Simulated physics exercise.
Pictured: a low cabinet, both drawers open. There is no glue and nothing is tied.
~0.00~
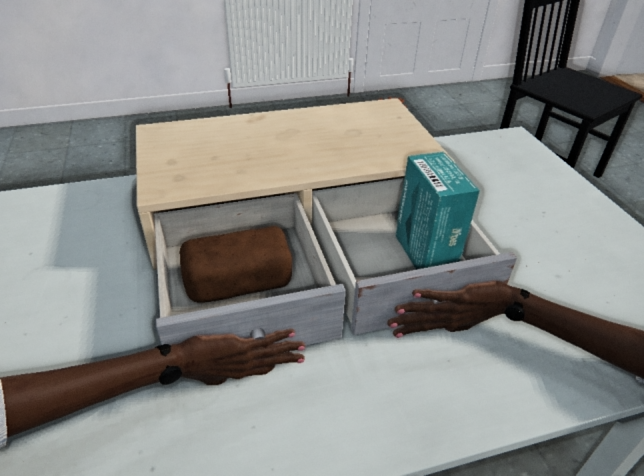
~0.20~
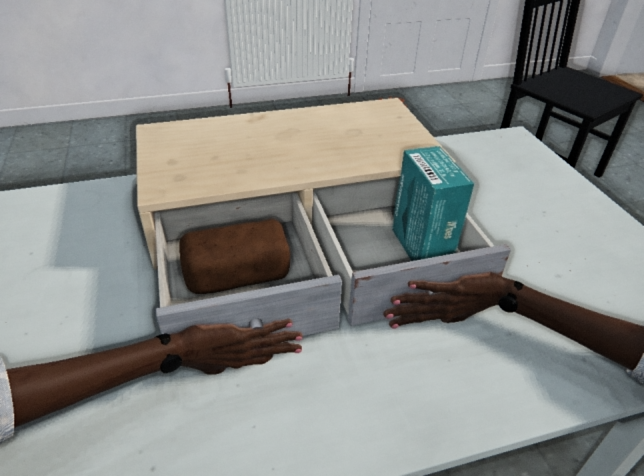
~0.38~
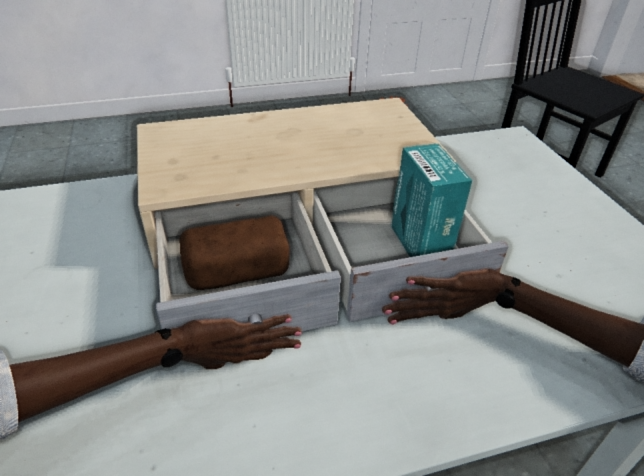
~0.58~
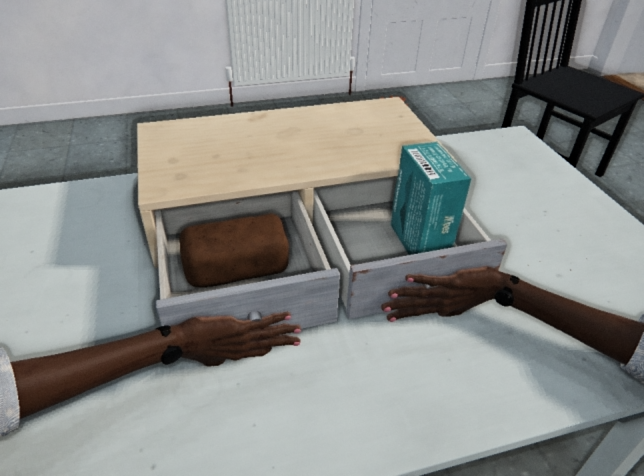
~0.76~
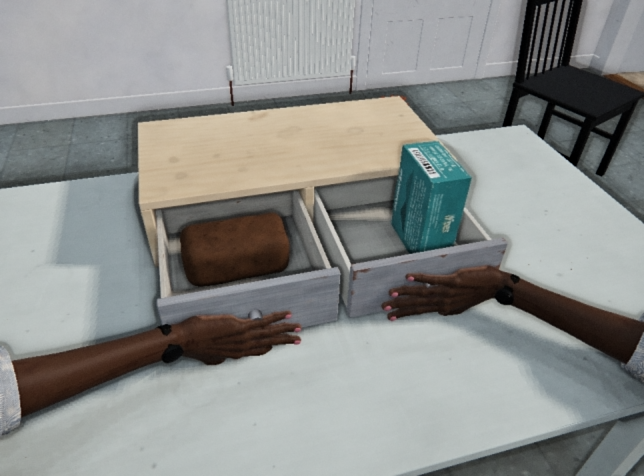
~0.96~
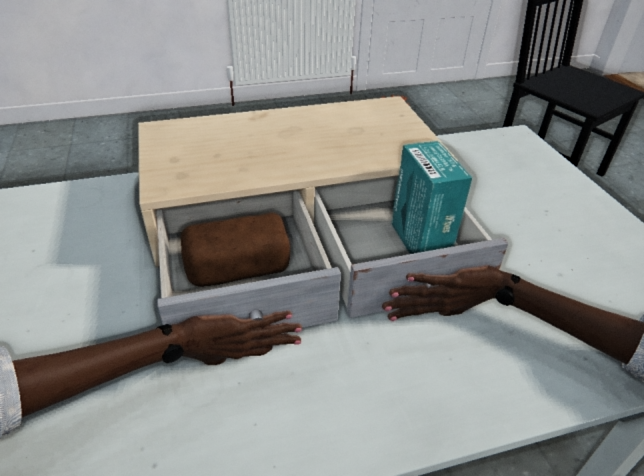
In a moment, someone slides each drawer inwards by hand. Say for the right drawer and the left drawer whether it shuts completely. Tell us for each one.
Here the right drawer does not shut, the left drawer shuts completely.
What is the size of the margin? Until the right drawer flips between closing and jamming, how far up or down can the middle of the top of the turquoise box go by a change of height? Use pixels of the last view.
You'd need to go down by close to 40 pixels.
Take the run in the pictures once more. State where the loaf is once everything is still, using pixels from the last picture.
It comes to rest at about (220, 177) in the last picture.
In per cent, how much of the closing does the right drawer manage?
I'd put it at some 35 in a hundred.
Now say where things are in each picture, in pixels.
Right drawer (402, 243) wide open; left drawer (242, 271) wide open; turquoise box (433, 216), in the first frame.
Left drawer (241, 263) wide open; loaf (235, 256), in the second frame.
Right drawer (397, 233) wide open; chest (291, 173), in the third frame.
Left drawer (240, 257) wide open; turquoise box (426, 204), in the fourth frame.
Right drawer (397, 230) wide open; loaf (235, 249), in the fifth frame.
Right drawer (397, 230) wide open; left drawer (241, 256) wide open; chest (292, 172), in the sixth frame.
By 1.32 s, right drawer starting in; left drawer starting in.
By 1.60 s, right drawer stopped, still ajar; left drawer about half in.
When it is over (2.4 s), the right drawer jams; the left drawer closes.
